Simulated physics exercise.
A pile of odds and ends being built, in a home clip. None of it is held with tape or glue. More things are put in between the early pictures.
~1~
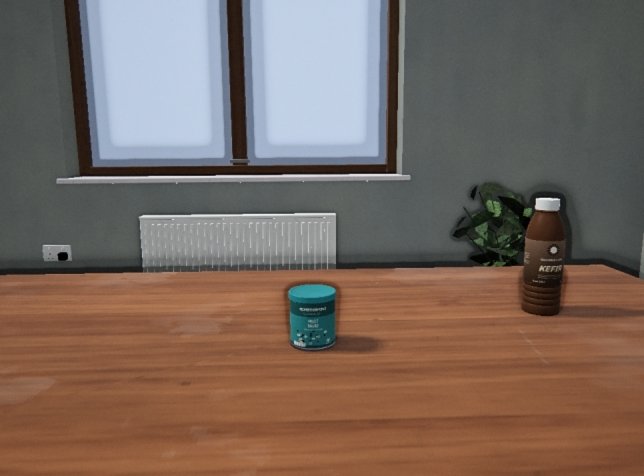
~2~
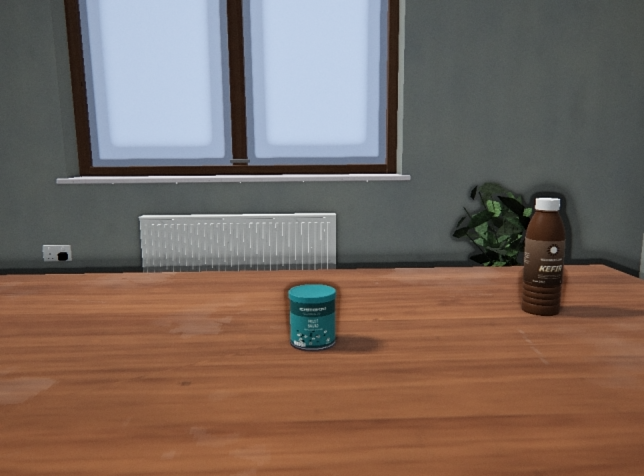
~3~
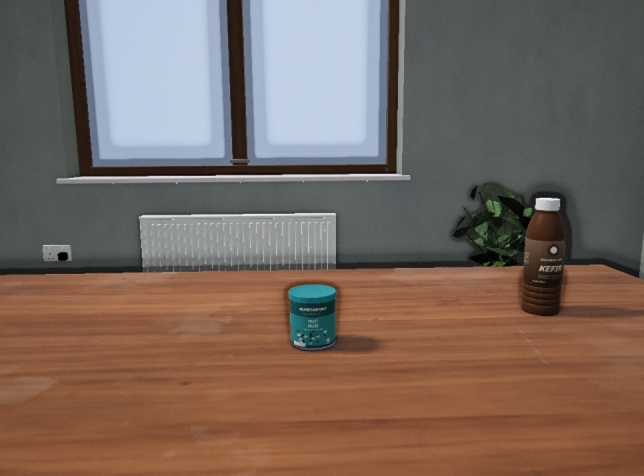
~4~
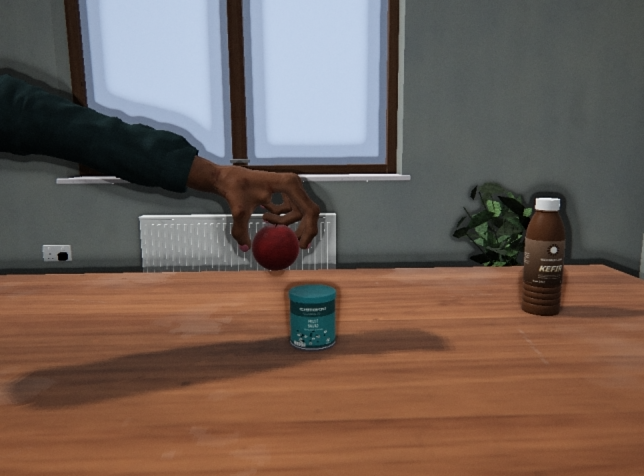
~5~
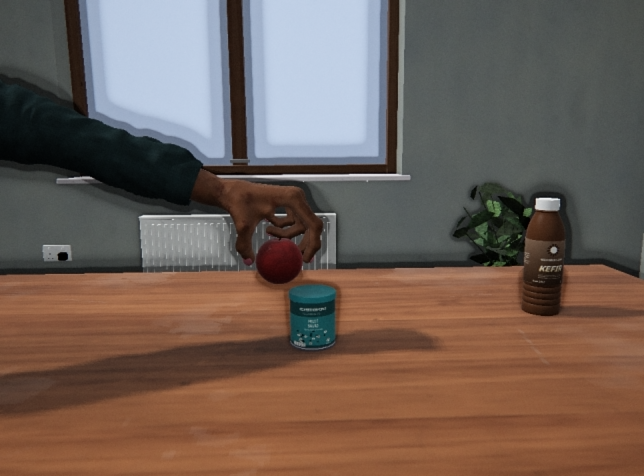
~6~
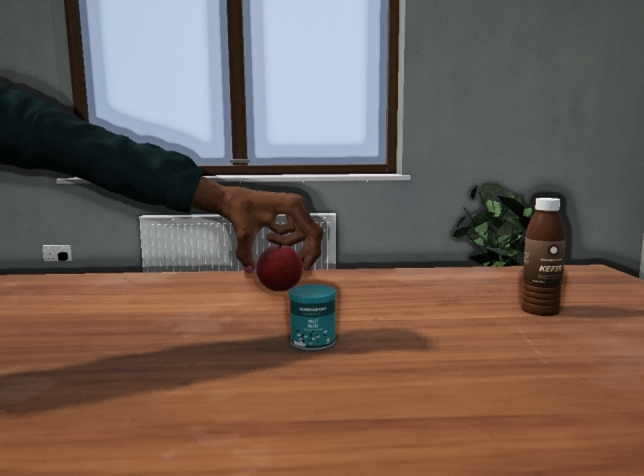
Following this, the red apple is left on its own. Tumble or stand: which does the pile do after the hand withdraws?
It tumbles.
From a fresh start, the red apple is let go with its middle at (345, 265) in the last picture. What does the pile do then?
Outcome: The pile is knocked down.
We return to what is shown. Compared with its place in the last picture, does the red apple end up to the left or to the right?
That would be the viewer's left.
Then, 0.30 s after the last picture, red apple now fallen.
Then, 0.40 s after the last picture, things are still on the move.
At rest, fallen, red apple; the other 2 in place. Seen from the same camera at the end, red apple near (243, 322). The pile gives way.
